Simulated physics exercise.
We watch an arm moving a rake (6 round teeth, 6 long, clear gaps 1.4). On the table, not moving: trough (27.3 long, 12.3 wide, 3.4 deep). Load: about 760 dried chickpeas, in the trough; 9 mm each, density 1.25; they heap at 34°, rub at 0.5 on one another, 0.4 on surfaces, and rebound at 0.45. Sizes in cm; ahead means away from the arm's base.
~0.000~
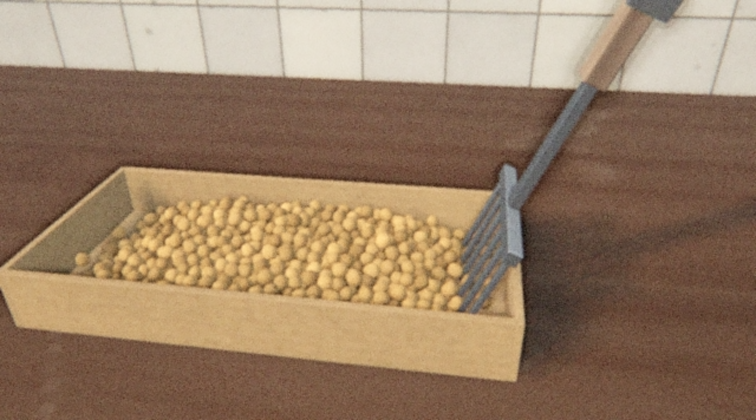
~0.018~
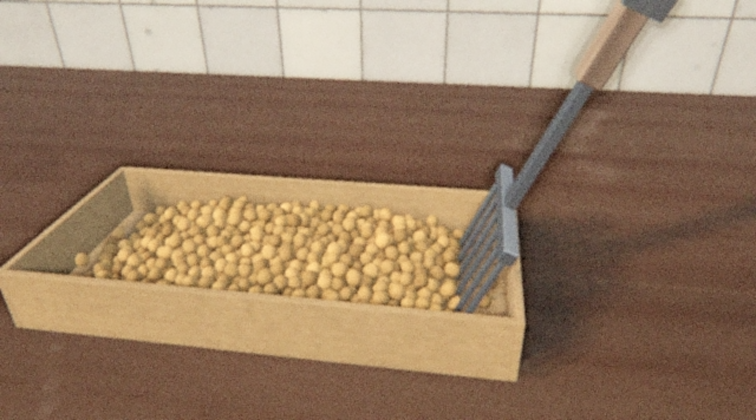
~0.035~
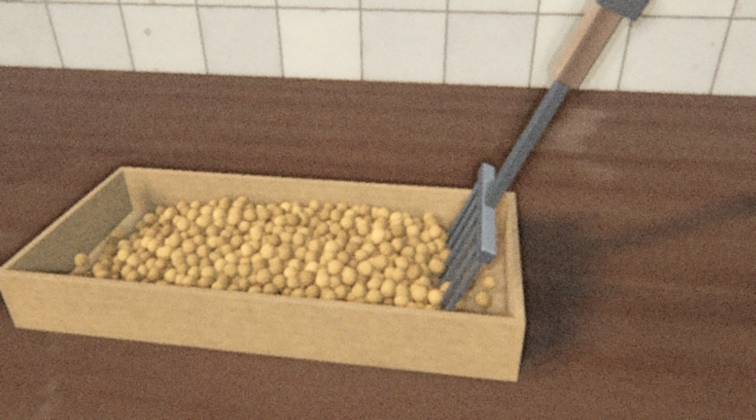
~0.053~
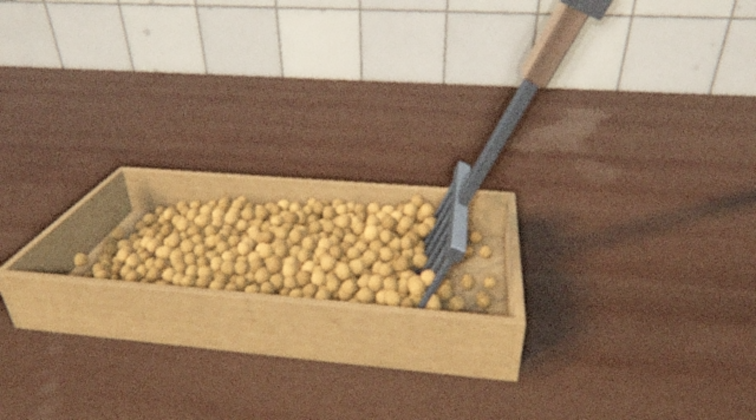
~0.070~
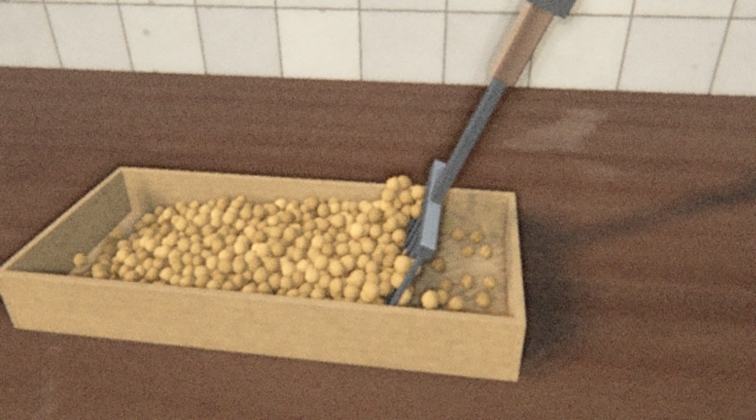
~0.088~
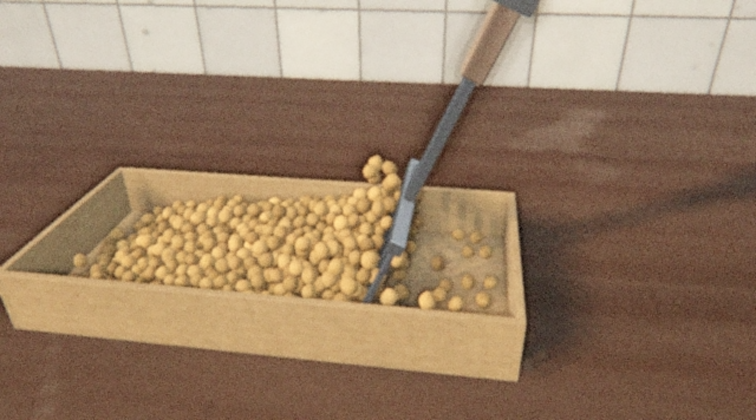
A rake with a wooden-coloured handle starts at the right end of a shallow trough of dried chickpeas, then moves steadily left through them. The chickpeas bunch up and rise into a heap in front of its teeth, while a few scattered ones remain on the cleared floor behind it.
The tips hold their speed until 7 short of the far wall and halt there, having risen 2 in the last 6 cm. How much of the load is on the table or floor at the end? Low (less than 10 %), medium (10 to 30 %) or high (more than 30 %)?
Share on the table or floor: Medium (10 to 30 %).
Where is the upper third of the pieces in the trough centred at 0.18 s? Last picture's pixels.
Near (217, 223).
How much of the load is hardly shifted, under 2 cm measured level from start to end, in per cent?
Some 15 per cent.
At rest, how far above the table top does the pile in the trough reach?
Roughly 5.0 cm.
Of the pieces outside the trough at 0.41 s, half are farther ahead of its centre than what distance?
About 18 cm.
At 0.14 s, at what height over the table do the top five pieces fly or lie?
Roughly 8 cm.
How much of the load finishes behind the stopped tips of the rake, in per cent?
Roughly 30 per cent.
After 0.14 s, sloping 67°, highest piece 11 above the table; 751 in the trough, 5 in flight or on the tool.
After 0.18 s, sloping 67°, highest piece 11 above the table; 746 in the trough, 1 on the table or floor, 9 in flight or on the tool.
After 0.41 s, sloping 67°, highest piece 5 above the table; 639 in the trough, 113 on the table or floor, 4 in flight or on the tool.
After 1.11 s, sloping 67°, highest piece 5 above the table; 636 in the trough, 120 on the table or floor.
In the end, 636 in the trough, 120 on the table or floor. That is 16 % on the table or floor.
